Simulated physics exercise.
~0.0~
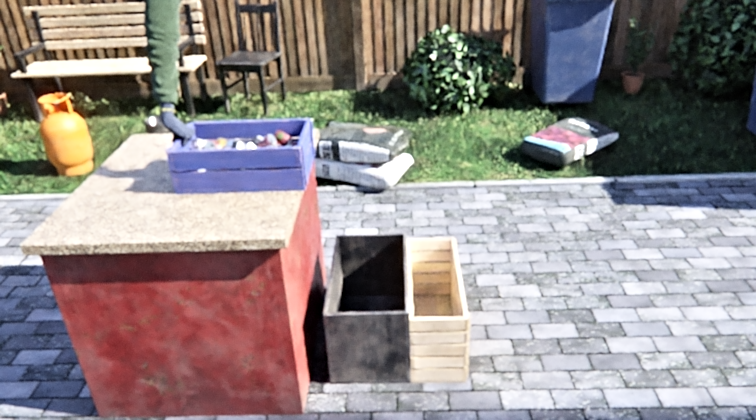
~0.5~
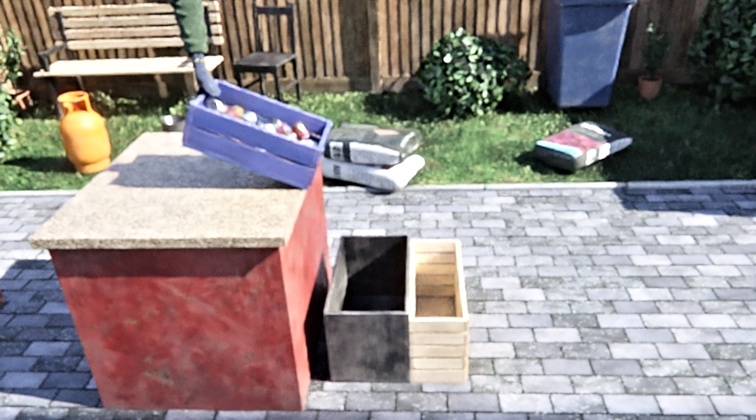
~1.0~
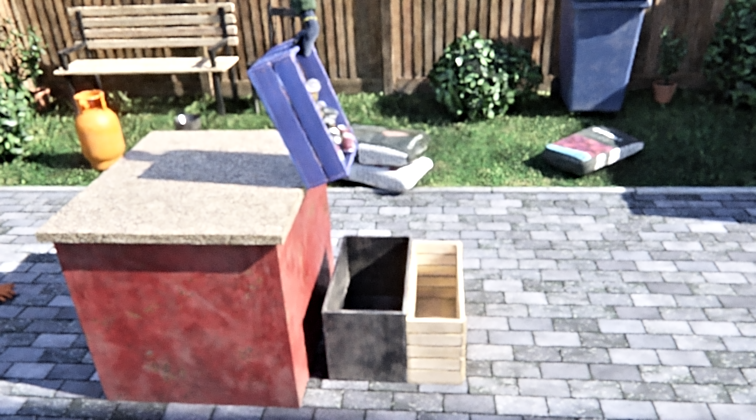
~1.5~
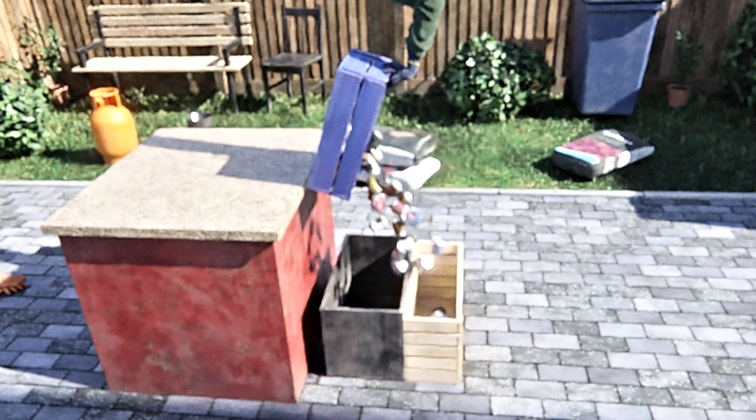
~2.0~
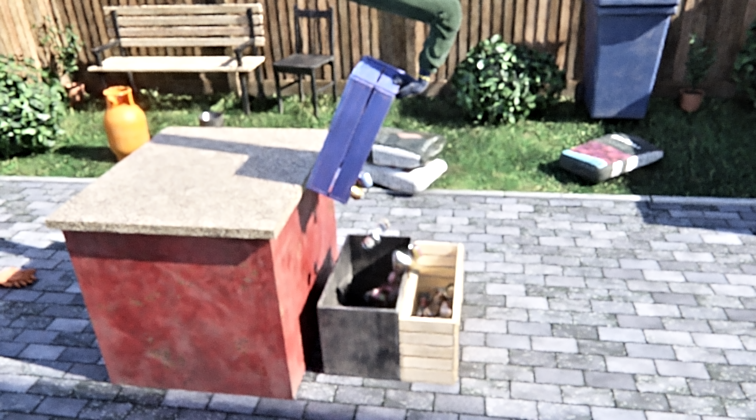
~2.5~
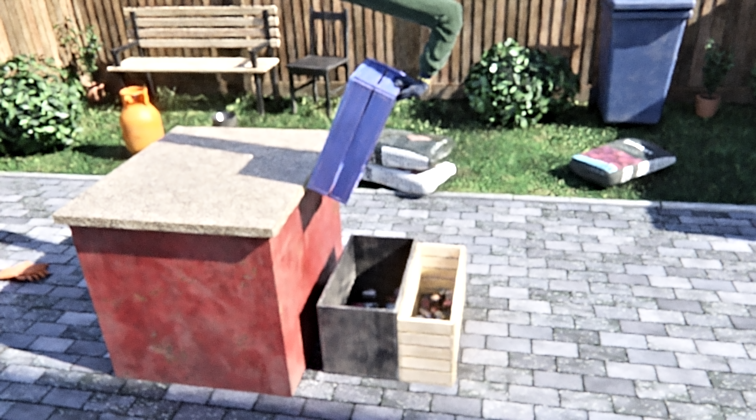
A blue box of small cans rests on a red, stone-topped bench in a sunny paved yard, seen from slightly above, with a black tub and a pale wooden box on the ground to its right. Behind are grass, sacks, an orange gas bottle, a wooden seat and a fence. A dark-sleeved arm reaches from above and lifts the blue box, tipping it rightward. It turns steeply past upright and the cans tumble out in a stream, falling into both containers. Finally the box hangs tilted and still, with cans lying in the tub and the wooden box.
